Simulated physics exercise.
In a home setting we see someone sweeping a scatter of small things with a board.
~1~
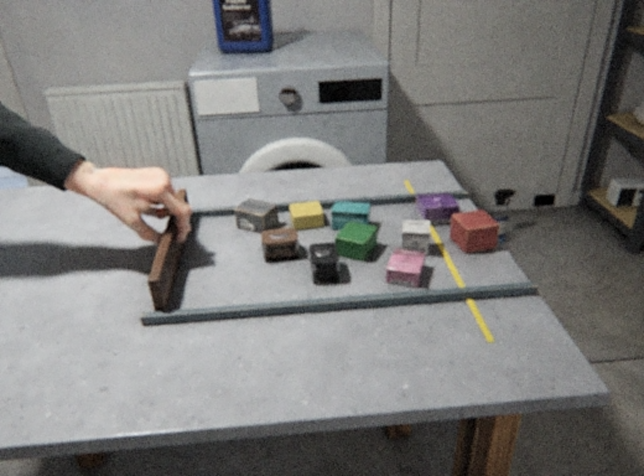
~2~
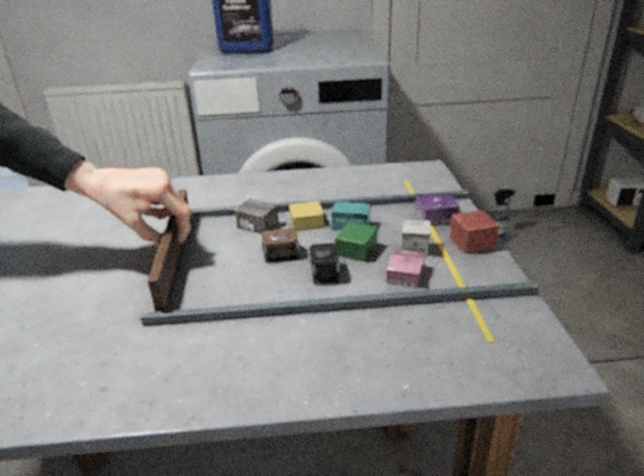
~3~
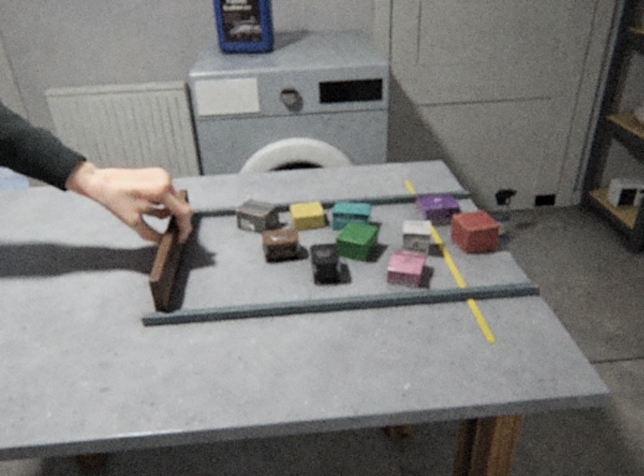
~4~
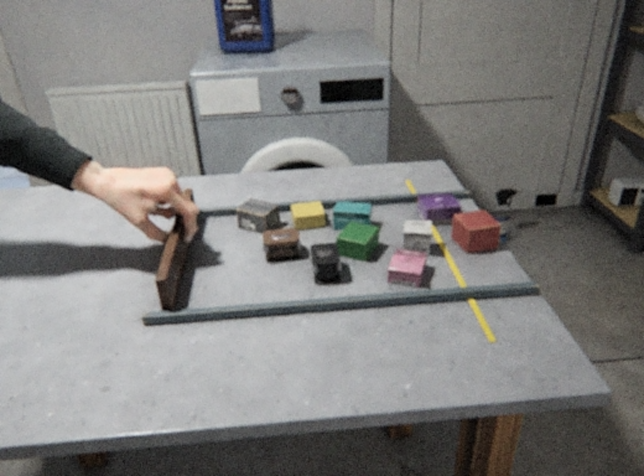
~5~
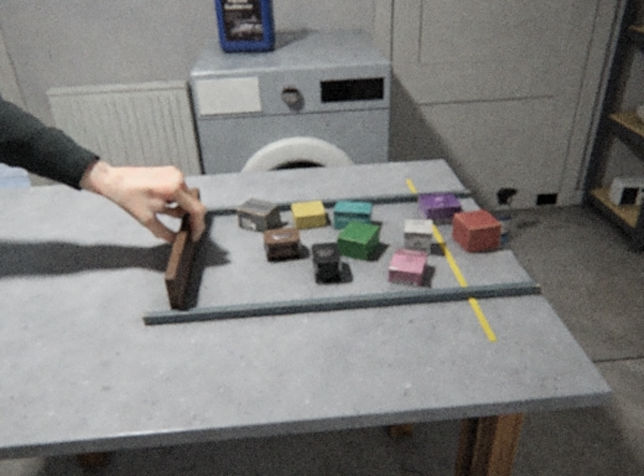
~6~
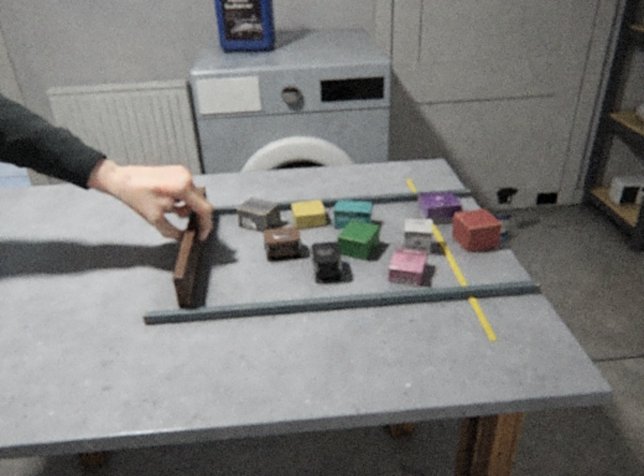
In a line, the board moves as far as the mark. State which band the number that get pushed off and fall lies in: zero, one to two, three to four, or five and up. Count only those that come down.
The band is three to four.
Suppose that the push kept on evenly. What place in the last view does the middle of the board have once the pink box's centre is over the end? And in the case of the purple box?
For the pink box, about (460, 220); for the purple box, about (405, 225).
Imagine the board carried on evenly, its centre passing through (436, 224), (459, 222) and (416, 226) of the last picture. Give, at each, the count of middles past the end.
The counts are 4, 6 and 2, in that order.
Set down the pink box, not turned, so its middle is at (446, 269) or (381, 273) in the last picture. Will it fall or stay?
Well, the pink box stays aboard in the first case and stays aboard in the second.
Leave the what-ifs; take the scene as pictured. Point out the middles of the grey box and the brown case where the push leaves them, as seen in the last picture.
Grey box at about (440, 198), brown case at about (458, 232).
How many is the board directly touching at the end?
3 in contact.
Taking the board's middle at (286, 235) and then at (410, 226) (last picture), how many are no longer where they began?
Note: First position 4; second position 10.
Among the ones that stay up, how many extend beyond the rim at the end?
It's 2.
A little later, none off yet; red block at rest near (476, 230); purple box at rest near (439, 207); white box at rest near (418, 237).
Next, none off yet; red block at rest near (476, 230); purple box at rest near (443, 207); white box moving near (423, 236).
Later still, none off yet; red block tilted a little near (514, 228); purple box shifted about its own width near (476, 202); white box shifted well along near (483, 231).
When it is over, the number that fall off is three or four; down, turquoise box, white box, purple box and red block.
